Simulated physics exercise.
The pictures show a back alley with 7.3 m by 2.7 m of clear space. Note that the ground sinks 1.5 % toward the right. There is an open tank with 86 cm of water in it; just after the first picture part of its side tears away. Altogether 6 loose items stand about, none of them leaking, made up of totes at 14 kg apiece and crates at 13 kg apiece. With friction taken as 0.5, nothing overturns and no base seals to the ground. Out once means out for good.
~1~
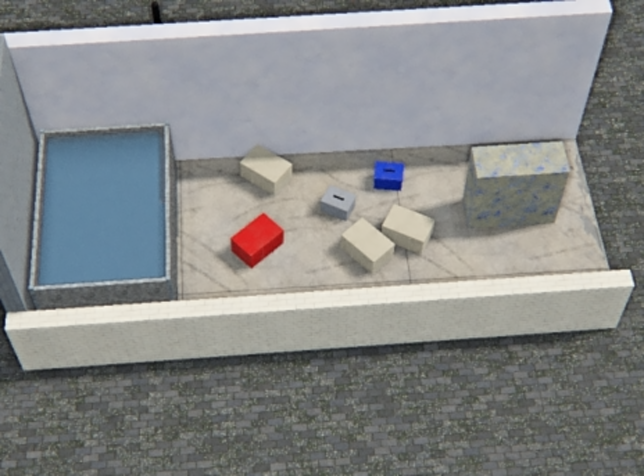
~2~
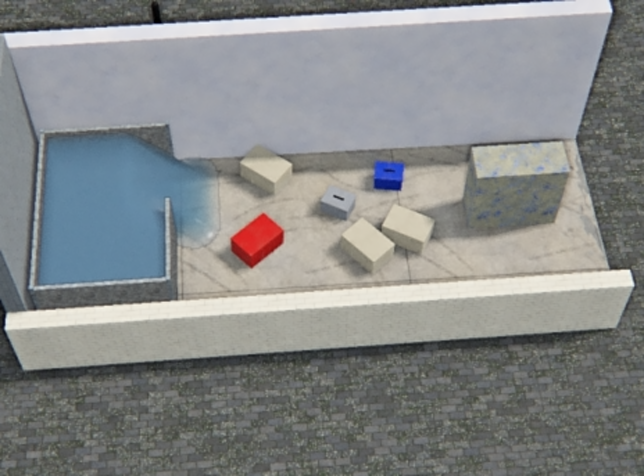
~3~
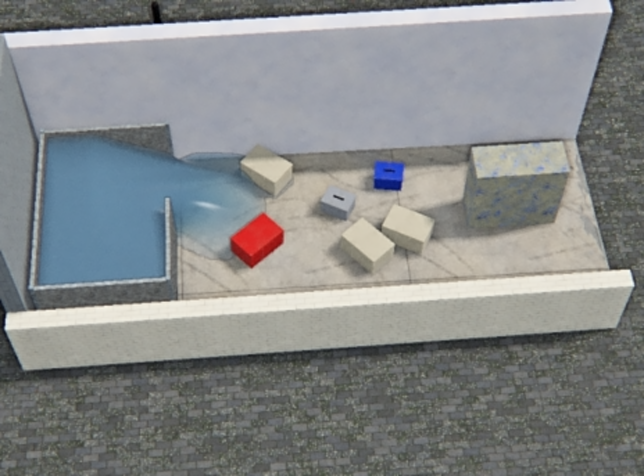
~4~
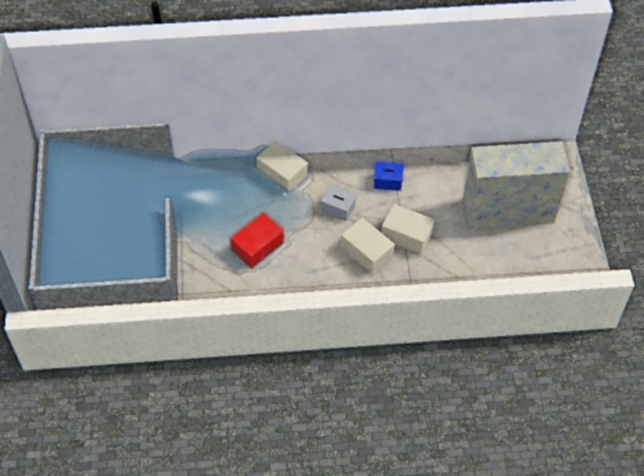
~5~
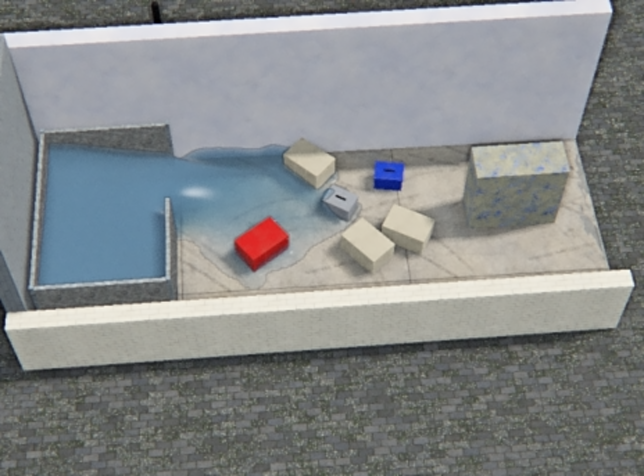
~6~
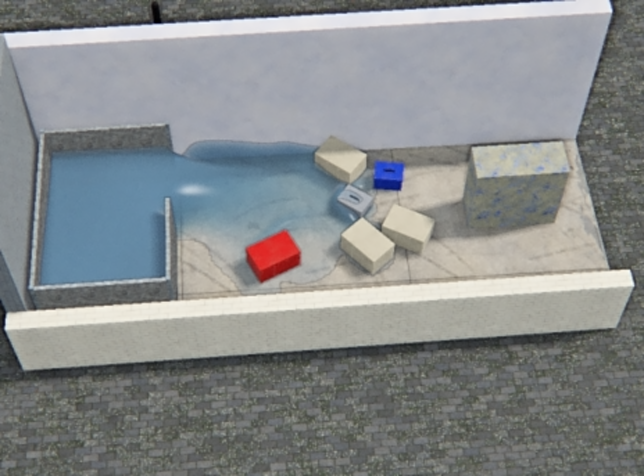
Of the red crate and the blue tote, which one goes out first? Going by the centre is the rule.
The blue one.
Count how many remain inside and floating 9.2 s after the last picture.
Answer: 0.
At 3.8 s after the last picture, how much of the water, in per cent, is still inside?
58 %.
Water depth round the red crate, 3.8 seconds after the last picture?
6 cm or so.
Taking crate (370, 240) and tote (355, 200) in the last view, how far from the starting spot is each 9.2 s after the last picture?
Log: Item 1 washed out; item 2 washed out.
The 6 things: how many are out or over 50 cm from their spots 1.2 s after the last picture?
I get 6.
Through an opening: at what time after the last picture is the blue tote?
1.0 s or so.
Then, 1.2 s after the last picture the red crate is near (311, 290), 1.1 m from its start, aground; the blue tote has gone out (1.1 s after the last picture); 1 of 6 are out; 3 afloat.
Then, 3.8 s after the last picture the red crate is near (297, 289), 1.0 m from its start, aground; the blue tote has gone out (1.1 s after the last picture); 5 of 6 are out; 0 afloat.
Then, 6.2 s after the last picture the red crate is near (278, 285), 0.8 m from its start, aground; the blue tote has gone out (1.1 s after the last picture); 5 of 6 are out; 0 afloat.
Then, 9.2 s after the last picture the red crate is near (278, 285), 0.8 m from its start, aground; the blue tote has gone out (1.1 s after the last picture); 5 of 6 are out; 0 afloat.
